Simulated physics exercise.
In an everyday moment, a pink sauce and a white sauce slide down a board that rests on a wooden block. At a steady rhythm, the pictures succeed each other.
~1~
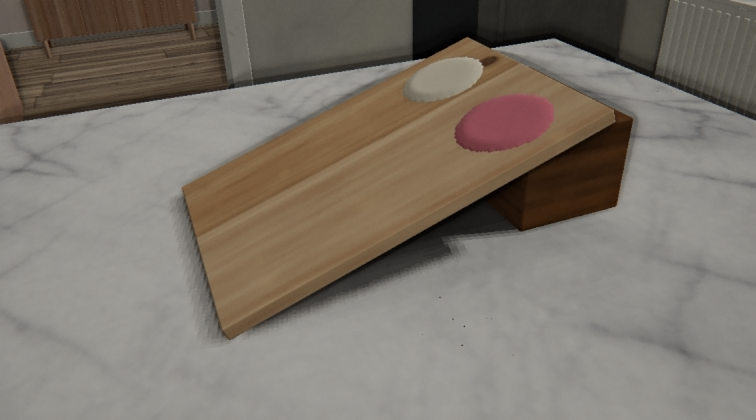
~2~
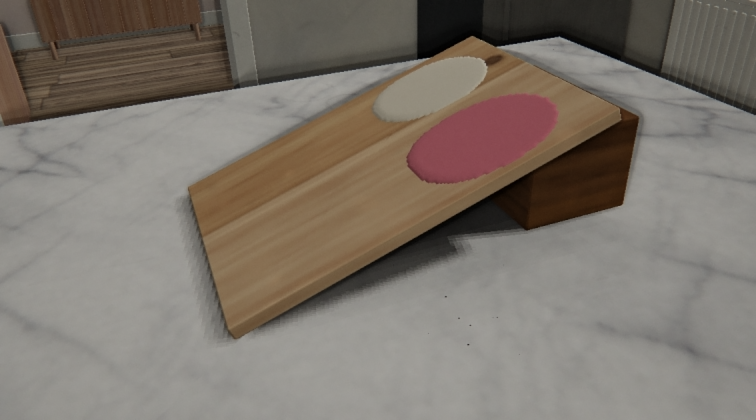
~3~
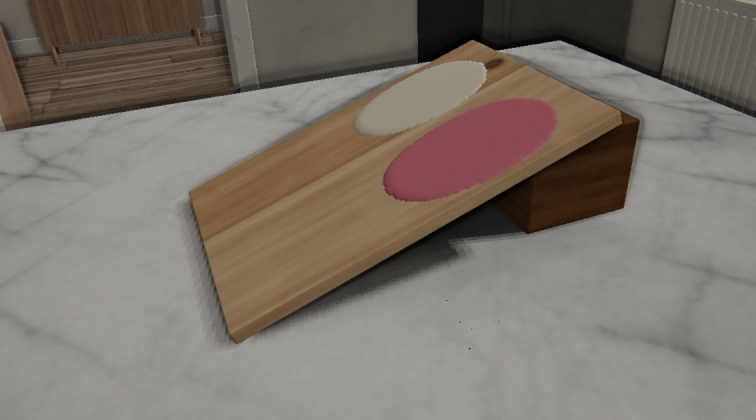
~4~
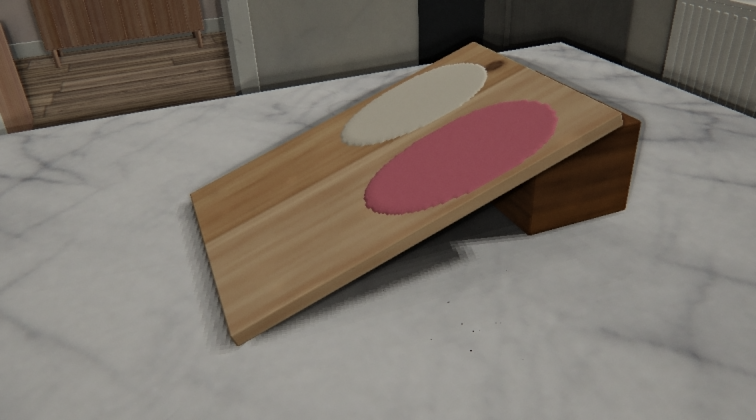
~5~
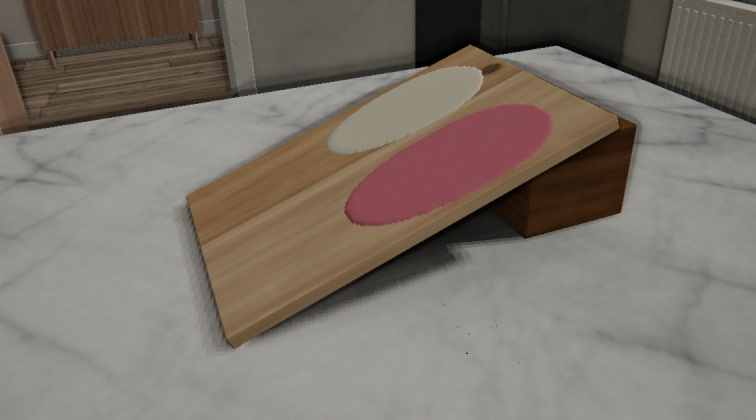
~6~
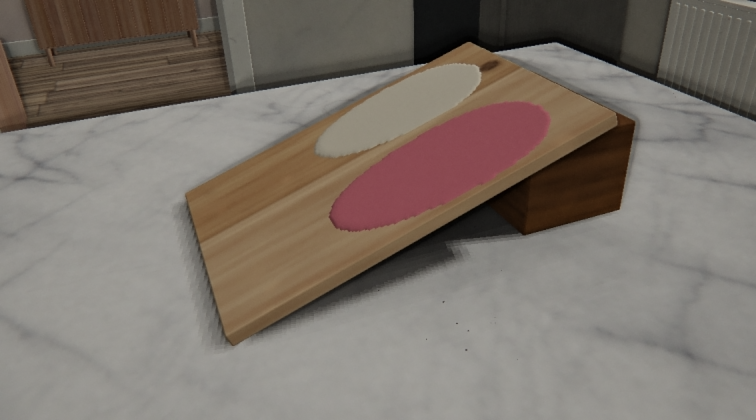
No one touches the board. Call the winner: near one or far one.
Near.
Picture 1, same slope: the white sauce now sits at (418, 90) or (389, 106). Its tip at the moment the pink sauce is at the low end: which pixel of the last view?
Starting from the first spot it gets to (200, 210), and from the second to (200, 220).
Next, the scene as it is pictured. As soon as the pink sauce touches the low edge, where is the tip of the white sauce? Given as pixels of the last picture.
The tip is near (237, 194) in the last view.
Next, the pink sauce is three quarters of the way down; the white sauce is three quarters of the way down.
After that, the pink sauce is close to the edge; the white sauce is three quarters of the way down.
Finally, the pink sauce is at the low edge; the white sauce is close to the edge.
